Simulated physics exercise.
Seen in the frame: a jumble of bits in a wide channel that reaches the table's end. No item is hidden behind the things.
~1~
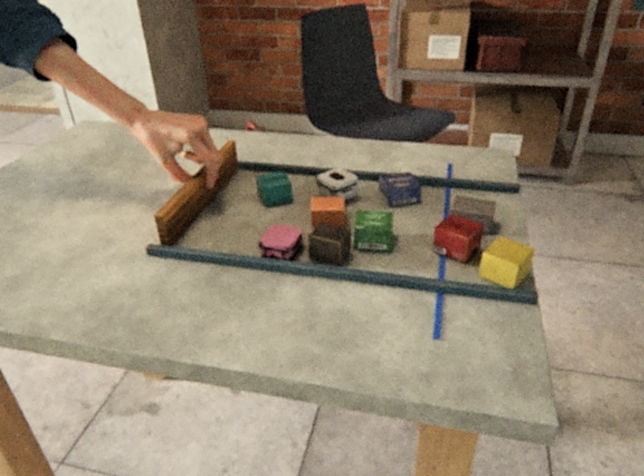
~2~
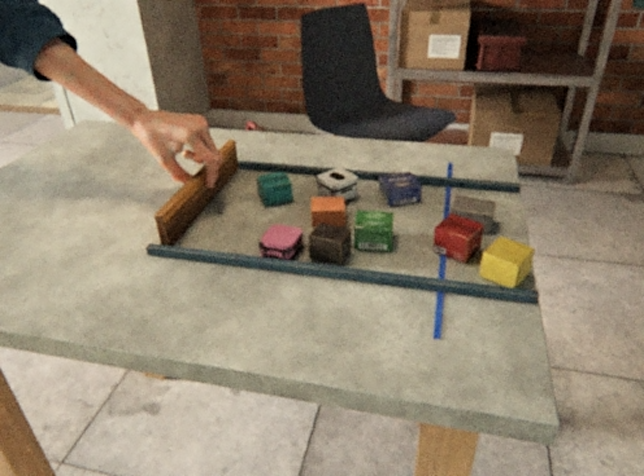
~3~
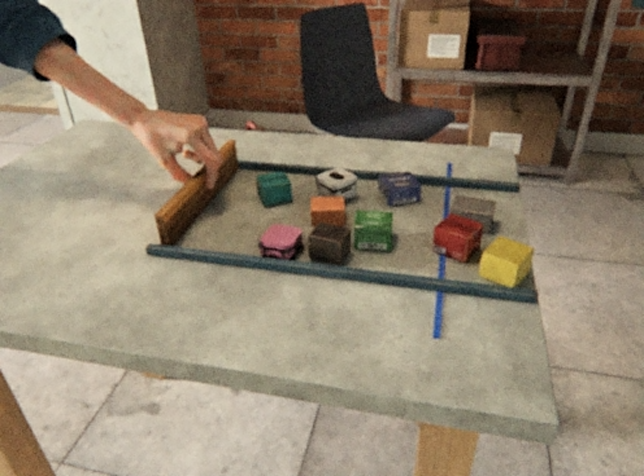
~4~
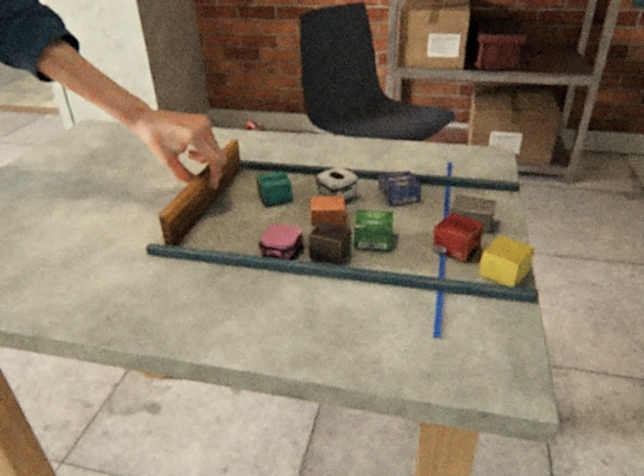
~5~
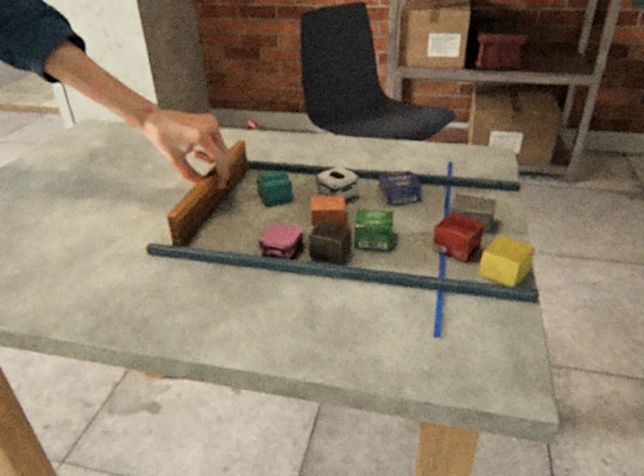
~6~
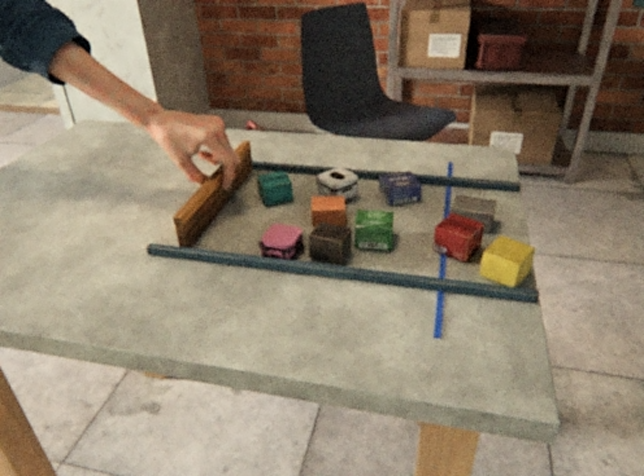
A hand slides a wooden board slightly right along the channel toward the still, scattered items.
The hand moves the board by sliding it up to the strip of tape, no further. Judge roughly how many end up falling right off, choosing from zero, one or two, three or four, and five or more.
It is one or two.
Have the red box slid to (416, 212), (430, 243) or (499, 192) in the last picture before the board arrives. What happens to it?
Try one it is not knocked off; try two it goes off the edge; try three it goes off the edge.
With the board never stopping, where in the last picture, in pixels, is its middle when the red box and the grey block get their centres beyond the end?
Middle approx. at (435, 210), then approx. at (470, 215).
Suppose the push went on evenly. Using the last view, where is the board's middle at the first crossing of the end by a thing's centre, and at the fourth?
Near (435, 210) first, near (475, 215) second.
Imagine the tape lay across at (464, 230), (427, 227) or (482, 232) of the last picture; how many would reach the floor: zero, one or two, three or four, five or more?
Going through the three places in order, the answers are 1 or 2; zero; 5 or more.
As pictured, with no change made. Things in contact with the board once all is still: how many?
Number: 4.
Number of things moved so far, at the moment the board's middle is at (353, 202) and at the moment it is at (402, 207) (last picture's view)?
That makes 7 at the first spot and 9 at the second.
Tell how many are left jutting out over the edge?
Answer: 0.
A little later, none off yet; yellow block at rest near (507, 261); grey block at rest near (473, 214); red box at rest near (458, 237).
When it is over, the number that fall off is one or two; down, red box and yellow block.
